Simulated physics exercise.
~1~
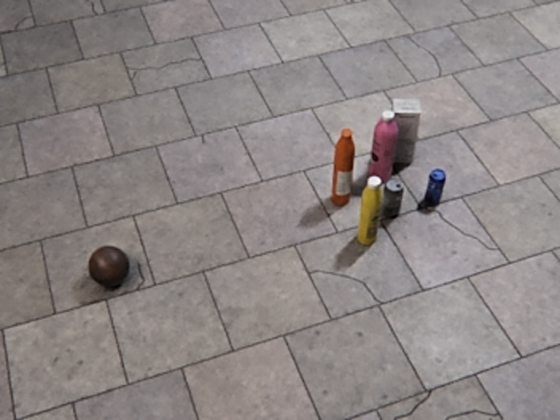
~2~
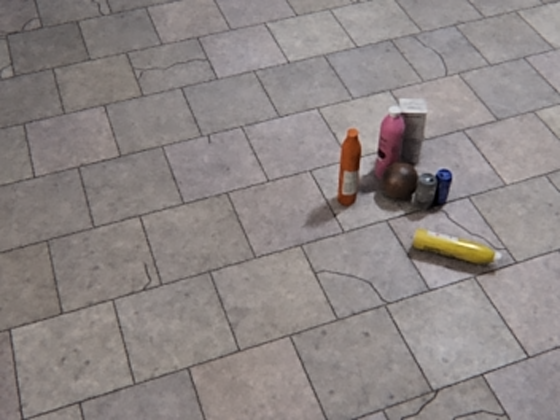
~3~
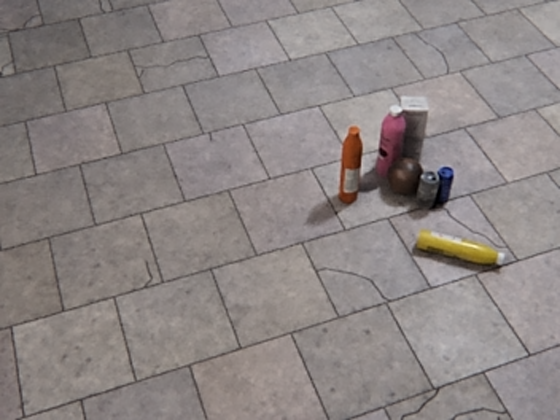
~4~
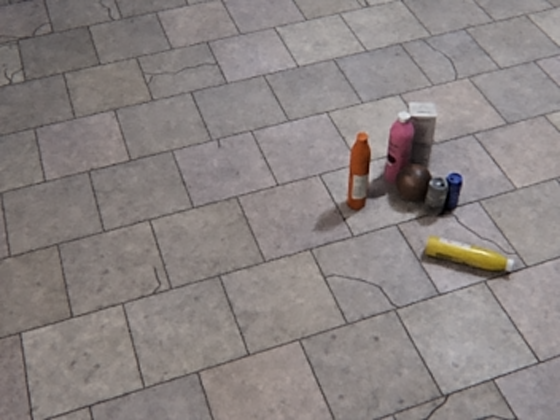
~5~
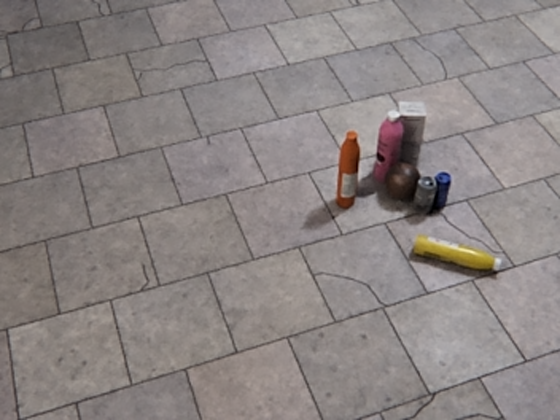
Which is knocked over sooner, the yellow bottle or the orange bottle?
The yellow bottle is the one that goes over, ending up on its side on the paving. The orange bottle is still standing at the end.
